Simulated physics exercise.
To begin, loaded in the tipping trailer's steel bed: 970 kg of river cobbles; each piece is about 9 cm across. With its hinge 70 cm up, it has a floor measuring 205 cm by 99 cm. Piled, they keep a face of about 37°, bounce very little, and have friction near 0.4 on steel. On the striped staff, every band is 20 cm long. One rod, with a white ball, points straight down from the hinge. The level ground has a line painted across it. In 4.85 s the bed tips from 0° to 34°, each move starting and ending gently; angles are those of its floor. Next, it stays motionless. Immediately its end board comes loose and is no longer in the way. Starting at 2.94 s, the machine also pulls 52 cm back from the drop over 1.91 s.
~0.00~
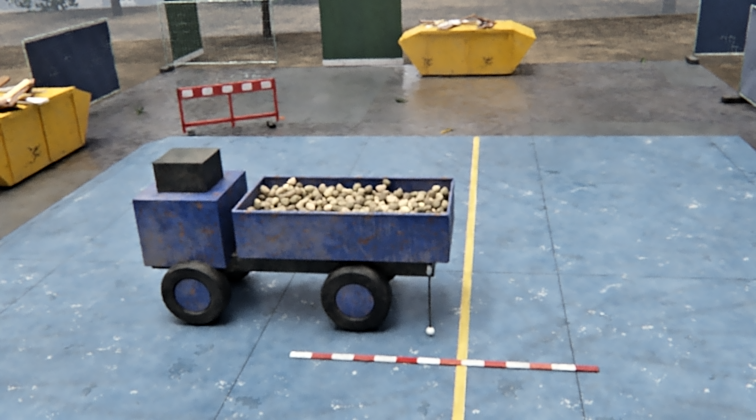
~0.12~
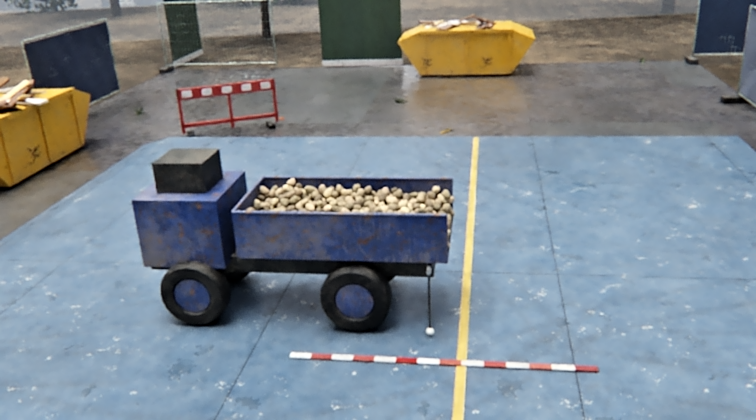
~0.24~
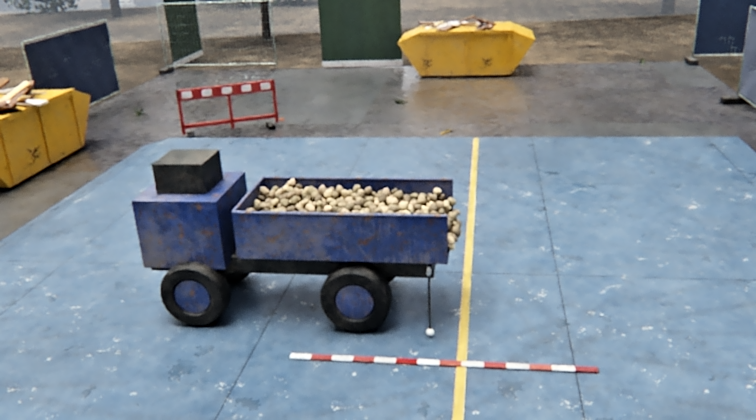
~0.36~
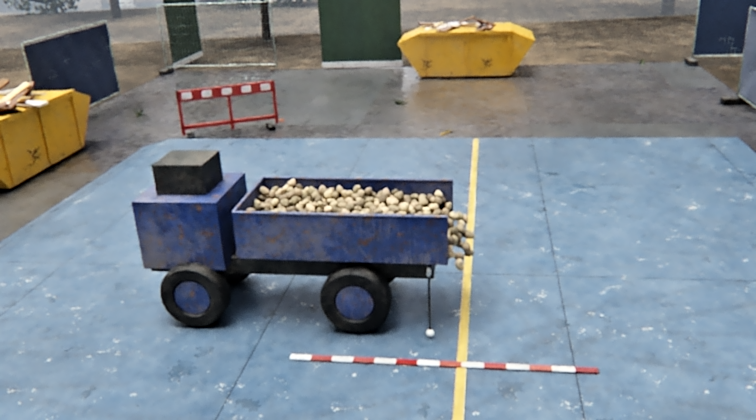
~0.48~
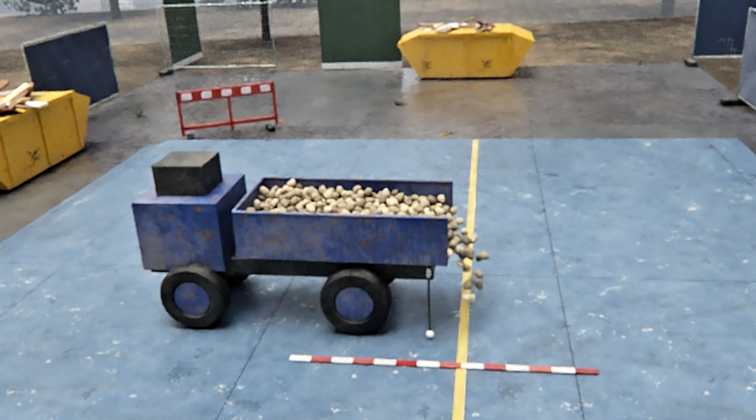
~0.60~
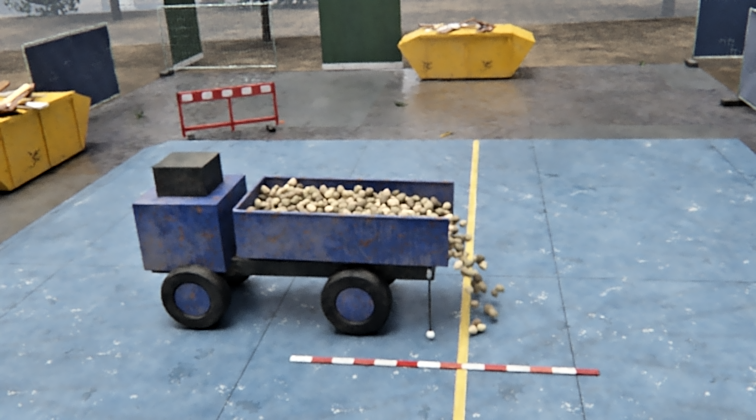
Blue-floored yard with yellow skips behind, a few stones dropping from the right end of a stationary blue trailer's nearly level bed.
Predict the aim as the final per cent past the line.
The final share is about 60 per cent.
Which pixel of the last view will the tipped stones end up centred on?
Centre estimate: Around (477, 302).
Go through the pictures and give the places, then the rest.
The first frame shows lip at (448, 262), floor tilted 0°, highest stones at (345, 191).
In the second frame, the bed is at 0°, its lip at (448, 263); the top of the load is at (310, 193); the stones move at 0.0 m/s on average.
The third frame shows lip at (448, 263), floor tilted 0°, highest stones at (311, 193); 1 % has left.
In the fourth frame, the bed is at 1°, its lip at (448, 264); the top of the load is at (311, 193); 2 % has left.
The fifth frame shows lip at (448, 265), floor tilted 1°, highest stones at (290, 192); 3 % has left.
In the sixth frame, the bed is at 1°, its lip at (448, 266); the top of the load is at (291, 192); 4 % has left.
After 3.6 s the floor is at 29°; 46 % in the bed, 13 % short of the line, 41 % past the line; the foremost stones are at (564, 302).
After 4.9 s the floor is at 34°; 0 % in the bed, 40 % short of the line, 60 % past the line; the foremost stones are at (586, 315).
After 5.3 s the floor is at 34°; 0 % in the bed, 40 % short of the line, 60 % past the line; the foremost stones are at (586, 315).
After 8.0 s the floor is at 34°; 0 % in the bed, 40 % short of the line, 60 % past the line; the foremost stones are at (586, 315).
